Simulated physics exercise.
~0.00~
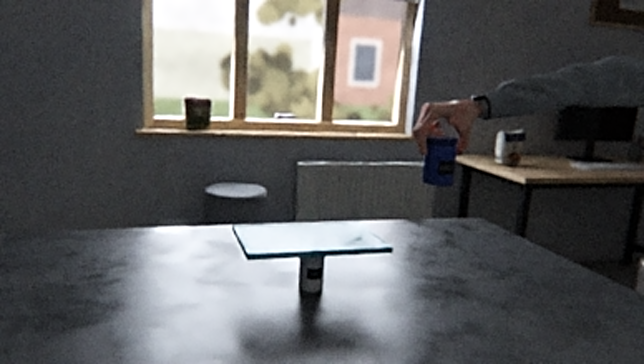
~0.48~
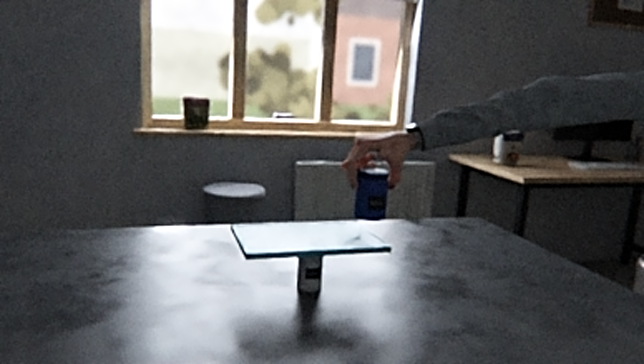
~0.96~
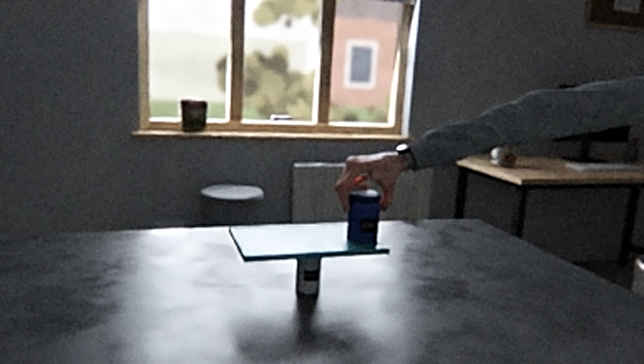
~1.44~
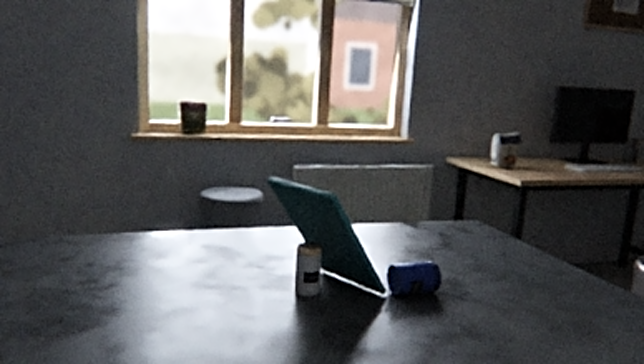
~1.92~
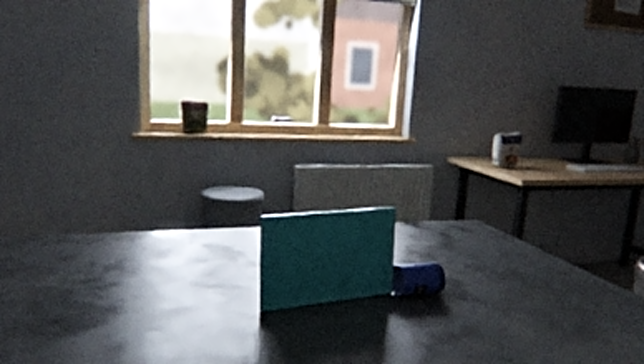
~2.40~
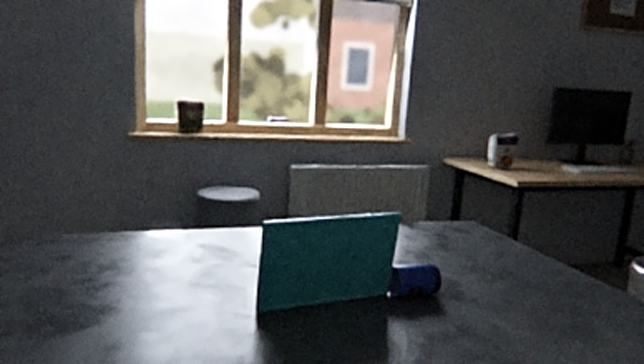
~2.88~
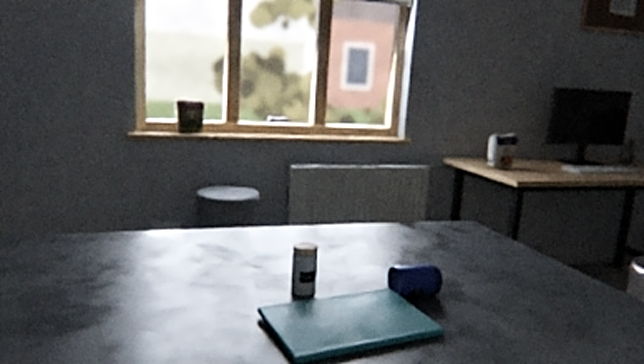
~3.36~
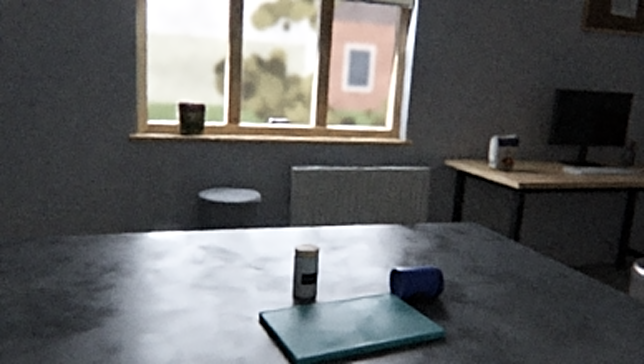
We see a hand set a blue jar on the right end of a turquoise lid balanced on a white shaker. The lid tips and the jar falls onto its side, then the lid drops flat on the table in front of the shaker, which stays upright.
